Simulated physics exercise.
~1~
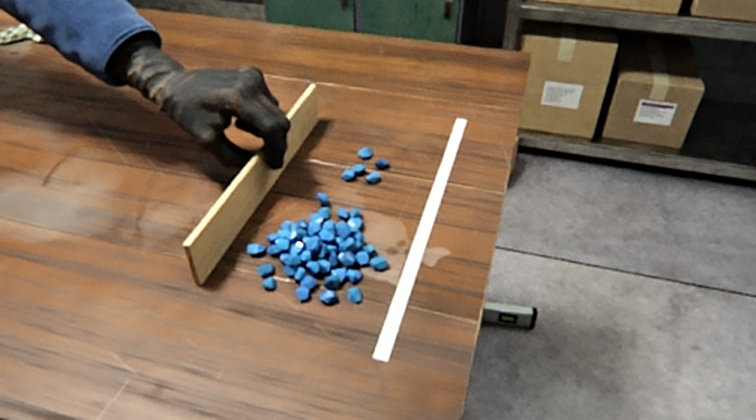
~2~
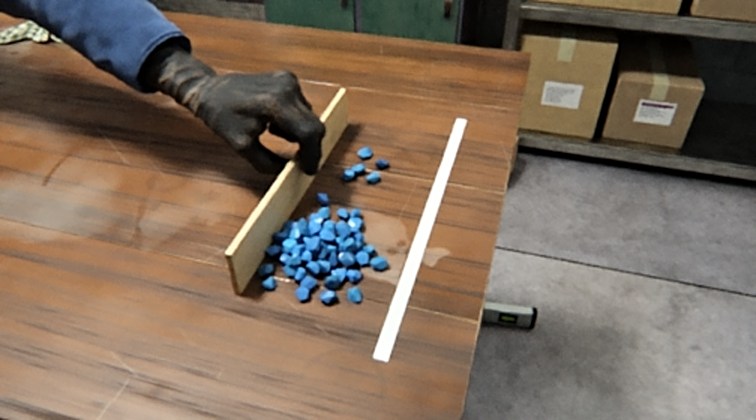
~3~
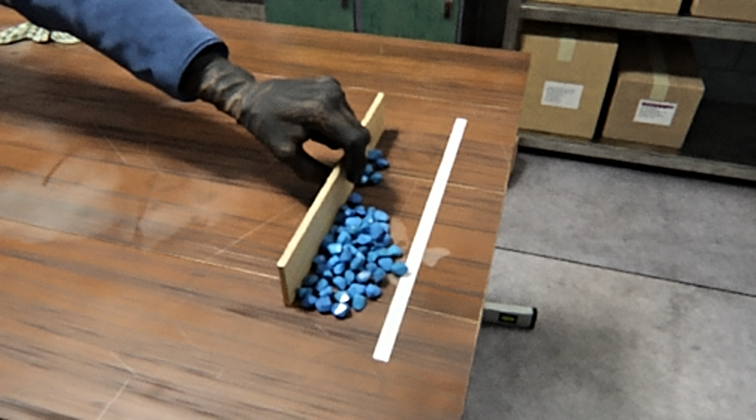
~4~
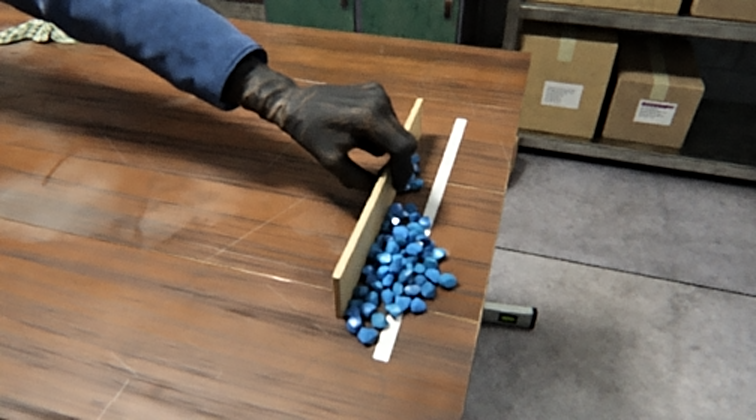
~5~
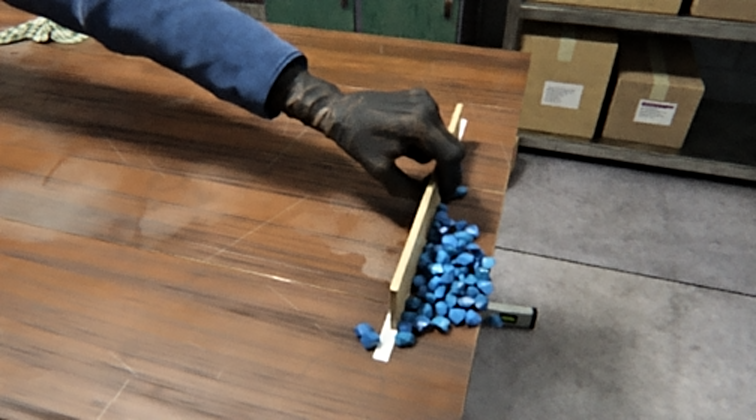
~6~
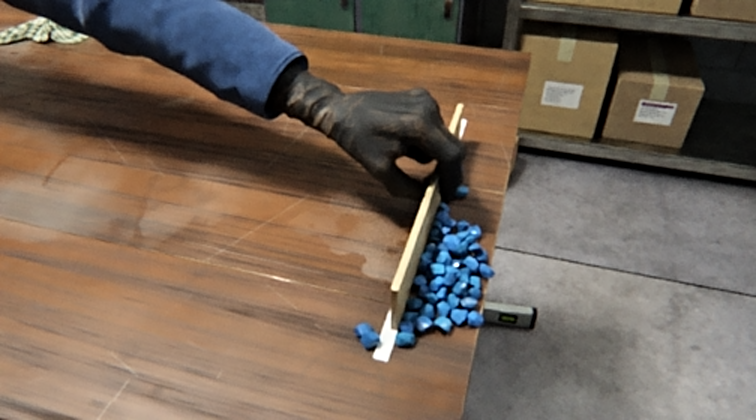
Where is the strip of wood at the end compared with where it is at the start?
At the start it stands well to the left of the white tape, behind the blue stones. At the end it is farther right, resting at the tape near the table's right edge.
